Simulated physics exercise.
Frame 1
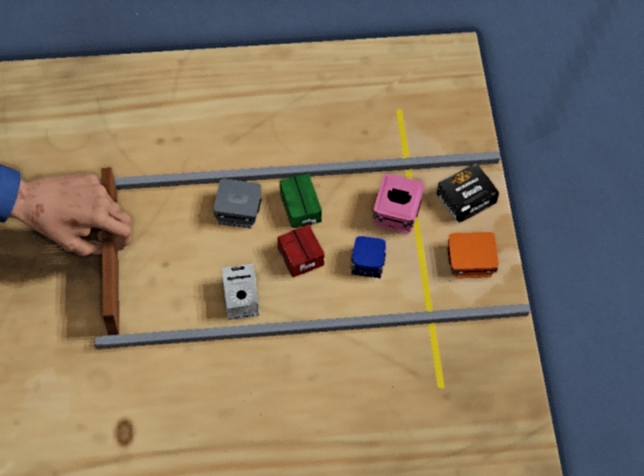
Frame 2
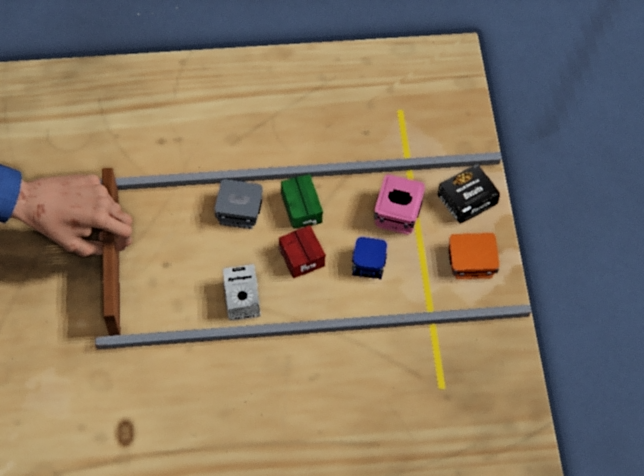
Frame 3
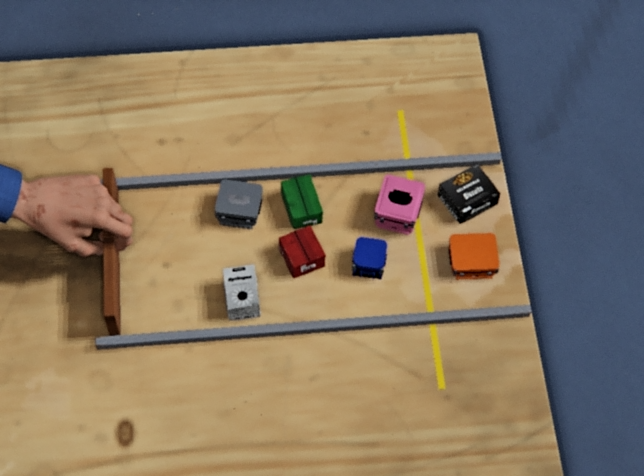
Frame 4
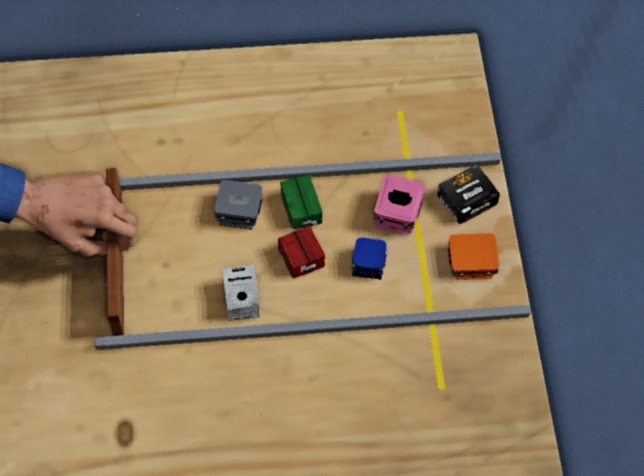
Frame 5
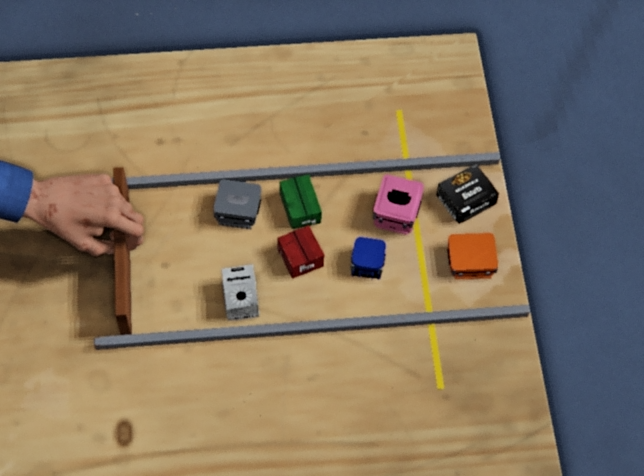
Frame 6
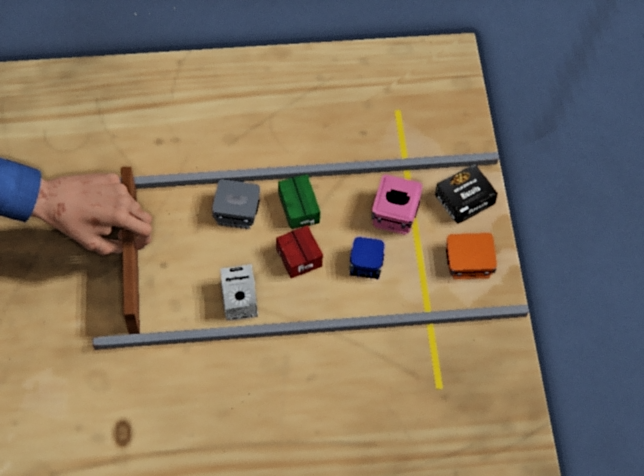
A hand in a blue sleeve grips a brown board at the left of a pale wooden table, seen from above against a blue floor. Between two grey rails sit grey, green, red, white and blue boxes, with a pink one by a yellow tape line and black and orange ones beyond it. The hand holds nearly still, then slides the board slightly right, touching no boxes.
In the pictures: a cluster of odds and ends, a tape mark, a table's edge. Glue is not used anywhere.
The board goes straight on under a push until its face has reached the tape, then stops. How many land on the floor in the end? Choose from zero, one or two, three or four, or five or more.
In the end, one or two land there.
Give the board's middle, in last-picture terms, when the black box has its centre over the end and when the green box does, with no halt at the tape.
The middle is at (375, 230) when it's the black box, and at (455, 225) when it's the green box.
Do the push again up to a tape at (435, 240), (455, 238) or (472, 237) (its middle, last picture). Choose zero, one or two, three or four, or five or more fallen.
So in that order I'd say 3 or 4; 3 or 4; five or more.
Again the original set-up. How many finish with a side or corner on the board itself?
In contact: 3.
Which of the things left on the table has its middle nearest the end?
The pink case is the one.
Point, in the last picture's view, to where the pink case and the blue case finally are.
First (505, 195), then (471, 251).
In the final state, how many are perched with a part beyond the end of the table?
The figure is 2.
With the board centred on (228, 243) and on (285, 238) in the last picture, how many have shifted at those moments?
I count 2 first and 4 after.
Soon after, none off yet; black box at rest near (466, 194); orange case at rest near (471, 257); pink case at rest near (397, 205).
Then, none off yet; black box moving near (471, 193); orange case at rest near (471, 257); pink case moved a little near (422, 205).
At rest, the number that fall off is one or two; fallen, black box.
